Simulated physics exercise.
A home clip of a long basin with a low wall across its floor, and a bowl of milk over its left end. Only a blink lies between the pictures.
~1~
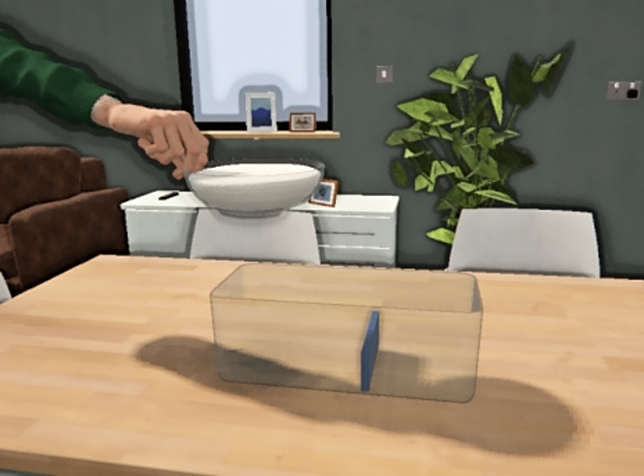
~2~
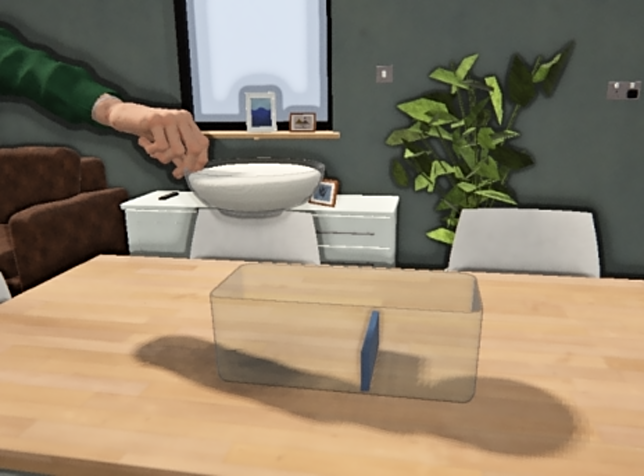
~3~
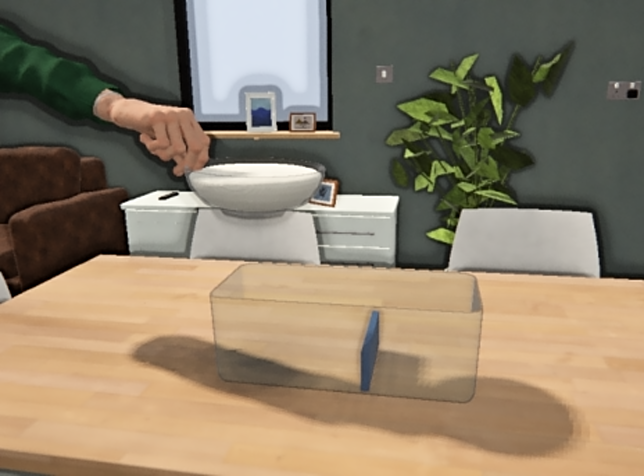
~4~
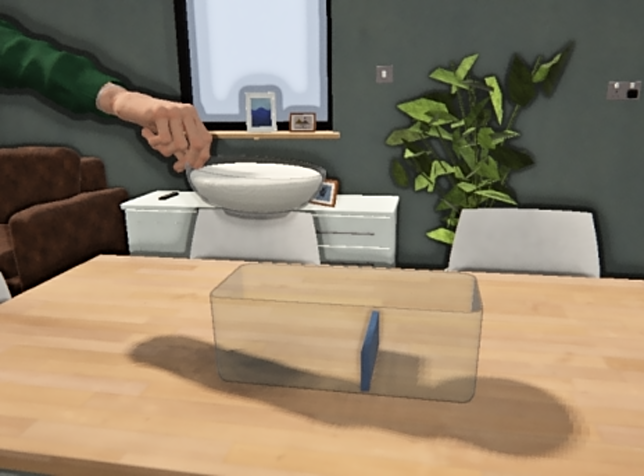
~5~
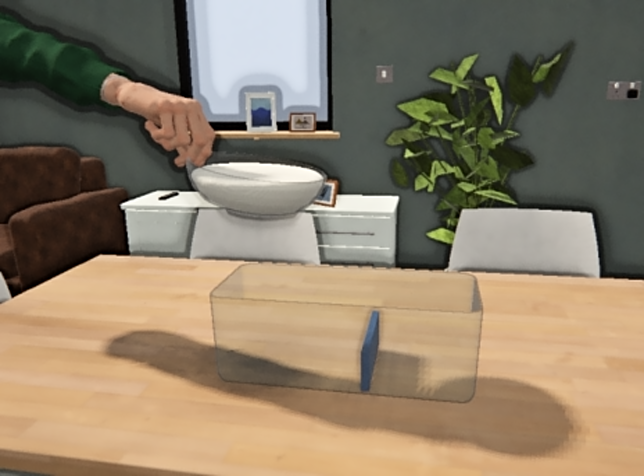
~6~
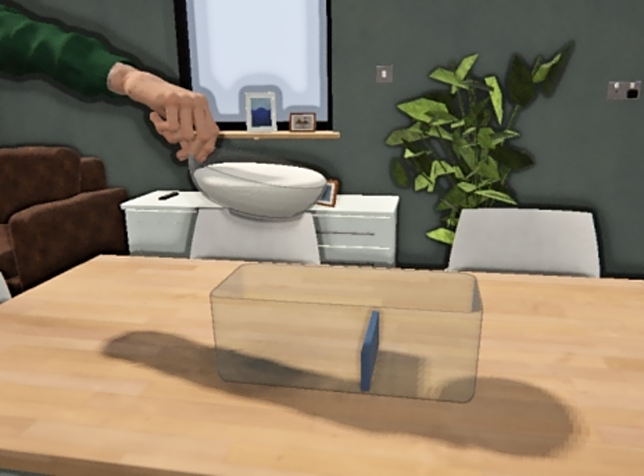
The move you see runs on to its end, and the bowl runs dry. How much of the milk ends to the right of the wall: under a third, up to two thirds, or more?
The share right of the wall is between a third and two thirds.
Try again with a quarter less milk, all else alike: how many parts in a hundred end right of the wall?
Some 30 per cent.
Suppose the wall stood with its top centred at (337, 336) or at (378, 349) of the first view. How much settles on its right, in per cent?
Roughly 75 per cent, and 40 per cent.
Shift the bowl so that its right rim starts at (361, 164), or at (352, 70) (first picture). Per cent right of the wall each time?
The first gives 75 %, the second 75 %.
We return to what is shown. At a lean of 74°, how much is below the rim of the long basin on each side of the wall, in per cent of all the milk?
Near 15 on the left, 30 on the right.
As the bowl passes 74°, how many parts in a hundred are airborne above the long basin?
About 40 per cent.
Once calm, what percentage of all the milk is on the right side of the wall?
It comes to 45 per cent or so.
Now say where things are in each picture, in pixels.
In the first frame, tilt 0°; pouring edge (322, 169); surface from (195, 172) to (321, 174); the long basin's rim runs from (227, 279) to (479, 293); the wall's top is at (371, 331).
In the second frame, tilt 1°; pouring edge (322, 169); surface from (196, 172) to (321, 174).
In the third frame, tilt 2°; pouring edge (323, 172); surface from (196, 171) to (321, 175).
In the fourth frame, tilt 5°; pouring edge (324, 175); surface from (197, 169) to (322, 177).
In the fifth frame, tilt 9°; pouring edge (324, 180); surface from (199, 168) to (324, 178).
In the sixth frame, tilt 14°; pouring edge (325, 187); surface from (201, 168) to (326, 183); 1 per cent is over the edge.
A moment on, the bowl is tipped part way and 14 per cent is still to pour, 14 is left of the wall and 32 right of it.
Next, the bowl is tipped right over and 0 per cent is still to pour, 51 is left of the wall and 44 right of it.
Then the bowl is tipped right over and 0 per cent is still to pour, 51 is left of the wall and 44 right of it.
Later the bowl is tipped right over and 0 per cent is still to pour, 51 is left of the wall and 44 right of it.
In the end 51 per cent lies left of the wall, 44 right of it and 5 outside.
